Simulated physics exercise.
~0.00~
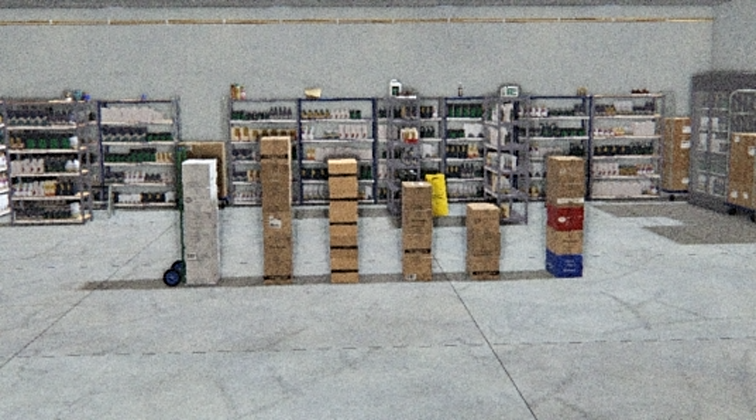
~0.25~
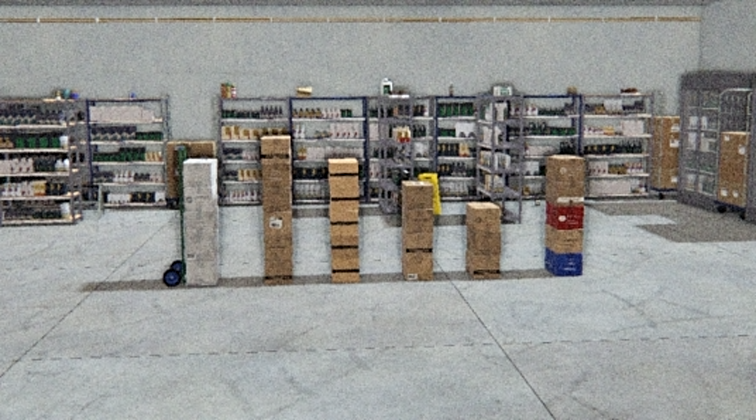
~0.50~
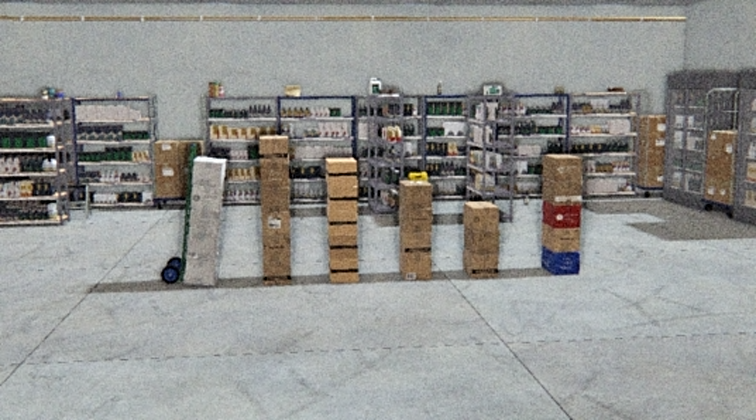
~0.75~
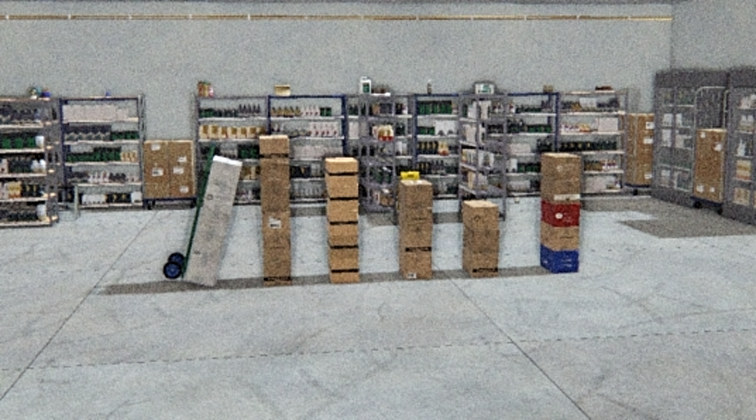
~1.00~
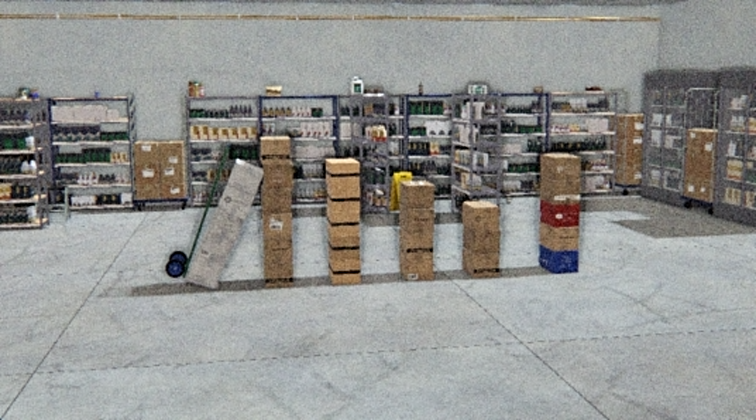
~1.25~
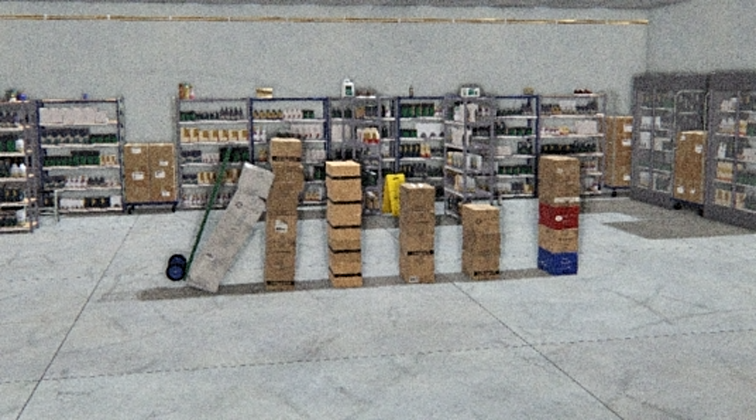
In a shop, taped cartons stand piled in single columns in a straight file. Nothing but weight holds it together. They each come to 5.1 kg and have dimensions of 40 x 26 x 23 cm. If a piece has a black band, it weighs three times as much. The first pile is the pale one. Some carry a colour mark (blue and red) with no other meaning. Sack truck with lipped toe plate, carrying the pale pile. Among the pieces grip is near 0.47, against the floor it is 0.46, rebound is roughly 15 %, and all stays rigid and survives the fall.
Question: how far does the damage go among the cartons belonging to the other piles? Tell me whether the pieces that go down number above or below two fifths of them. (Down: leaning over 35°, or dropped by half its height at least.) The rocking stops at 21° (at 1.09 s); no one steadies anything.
It's going to be north of two fifths down, I reckon.
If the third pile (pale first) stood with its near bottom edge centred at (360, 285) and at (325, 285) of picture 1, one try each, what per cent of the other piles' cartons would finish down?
In order, 90 then 0 per cent.
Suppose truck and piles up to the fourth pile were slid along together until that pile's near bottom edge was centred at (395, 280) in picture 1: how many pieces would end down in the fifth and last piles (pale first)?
In that case fifth pile 0 and last pile 0.
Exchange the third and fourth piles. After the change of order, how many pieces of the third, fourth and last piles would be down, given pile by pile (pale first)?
In that case third 4, fourth 5, last 3.
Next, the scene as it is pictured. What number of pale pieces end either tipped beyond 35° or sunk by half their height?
I count 5 pale pieces.
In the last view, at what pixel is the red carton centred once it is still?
Roughly (651, 254).
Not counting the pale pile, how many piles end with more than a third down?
Total count: 5.
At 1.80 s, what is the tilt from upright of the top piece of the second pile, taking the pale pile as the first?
20°.
After 1.80 s, 5 of the pale pile down; none of the 23 other cartons down, 7 disturbed.
After 2.82 s, 5 of the pale pile down; 6 of the 23 other cartons down.
After 3.26 s, 5 of the pale pile down; 13 of the 23 other cartons down.
After 4.00 s, 5 of the pale pile down; 21 of the 23 other cartons down; red carton leaning 54°, 18 cm lower; blue carton shifted 9 cm.
At rest (5.1 s), 5 of the pale pile down; 21 of the 23 other cartons down; red carton upside down; blue carton shifted 9 cm. That is 91 per cent. As the last picture would show them, middles, red carton near (651, 254), blue carton near (565, 260).
